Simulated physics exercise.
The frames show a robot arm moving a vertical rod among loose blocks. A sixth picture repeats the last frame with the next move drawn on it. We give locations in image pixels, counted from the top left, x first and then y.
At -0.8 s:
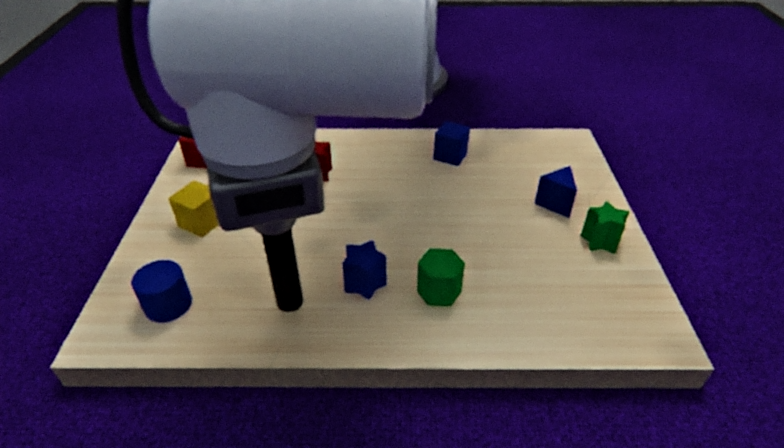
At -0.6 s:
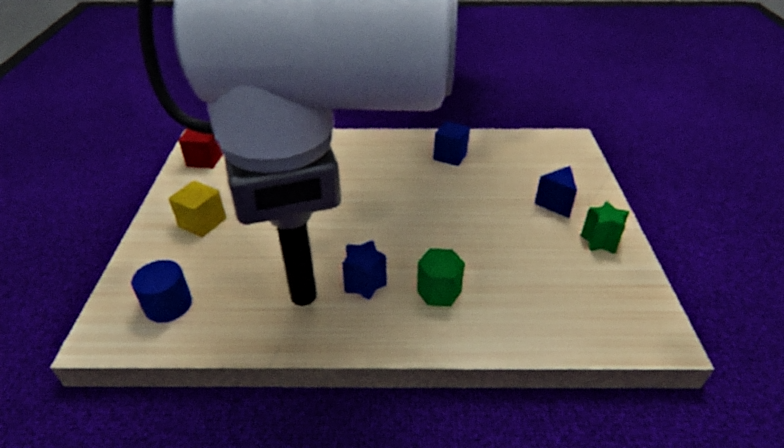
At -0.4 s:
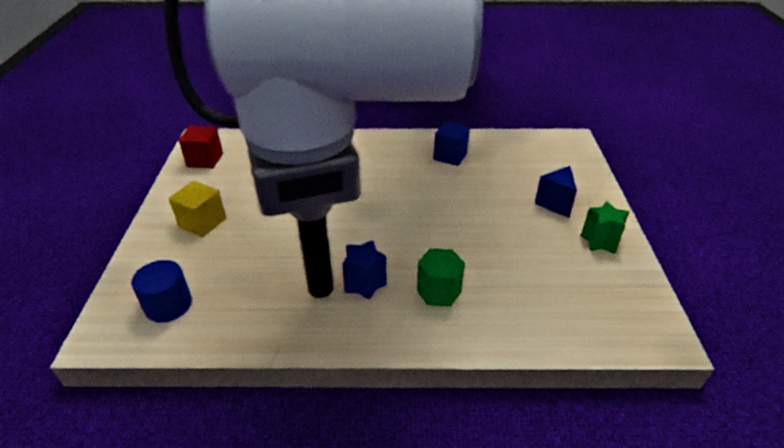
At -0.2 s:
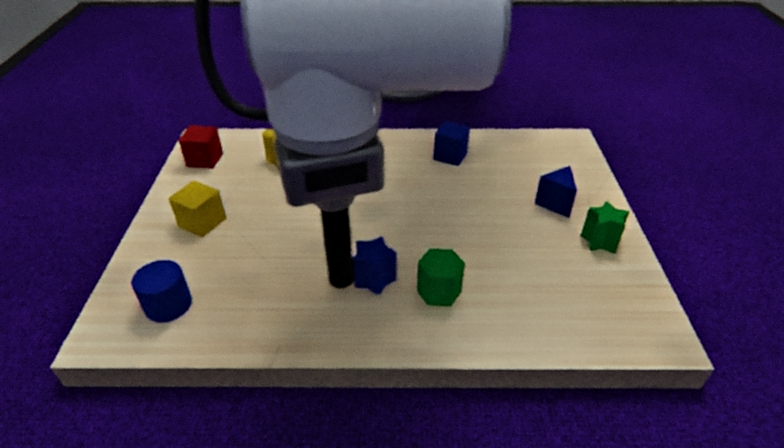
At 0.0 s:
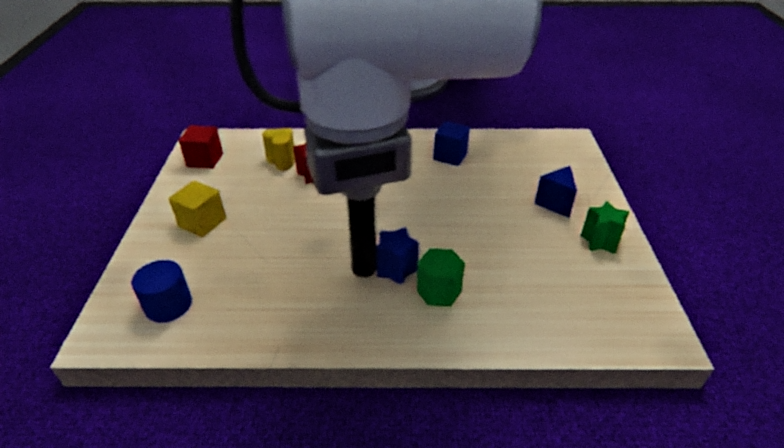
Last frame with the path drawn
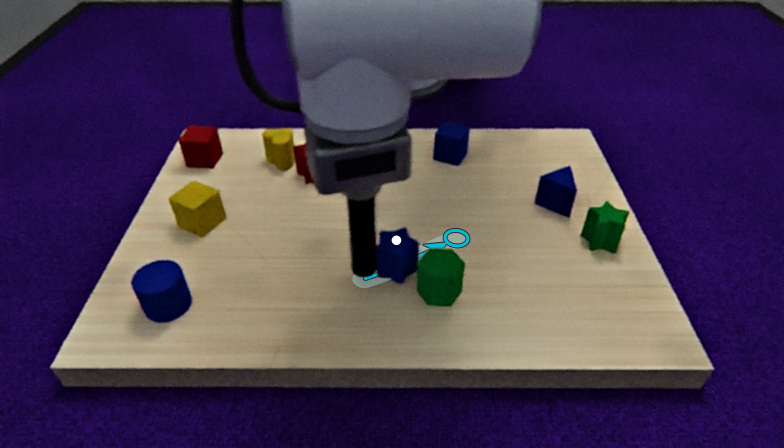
On a pale wooden board over purple cloth, a robot arm slid its black rod rightward among scattered colored blocks, met the blue star and pushed it a short way right, close to the green block.
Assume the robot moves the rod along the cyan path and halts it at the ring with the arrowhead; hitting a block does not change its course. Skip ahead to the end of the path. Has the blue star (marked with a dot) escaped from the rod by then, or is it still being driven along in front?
Pushed ahead.
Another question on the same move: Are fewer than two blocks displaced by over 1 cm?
Yes
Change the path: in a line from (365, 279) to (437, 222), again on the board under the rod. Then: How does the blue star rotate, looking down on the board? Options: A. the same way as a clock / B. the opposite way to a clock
That would be A.
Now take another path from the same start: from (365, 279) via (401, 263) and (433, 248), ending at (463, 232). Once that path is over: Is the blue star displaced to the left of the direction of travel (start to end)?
No, that is not what happens.
The drawn path runs from (365, 279) over (414, 259) to (456, 238); the dot is on the blue star.
On the path given first. One third of the way, rod at (400, 256); blue star at (430, 227).
Two thirds of the way, rod at (430, 241); blue star at (460, 213).
At the end, rod at (458, 228); blue star at (487, 200); green hexagonal block not moved.
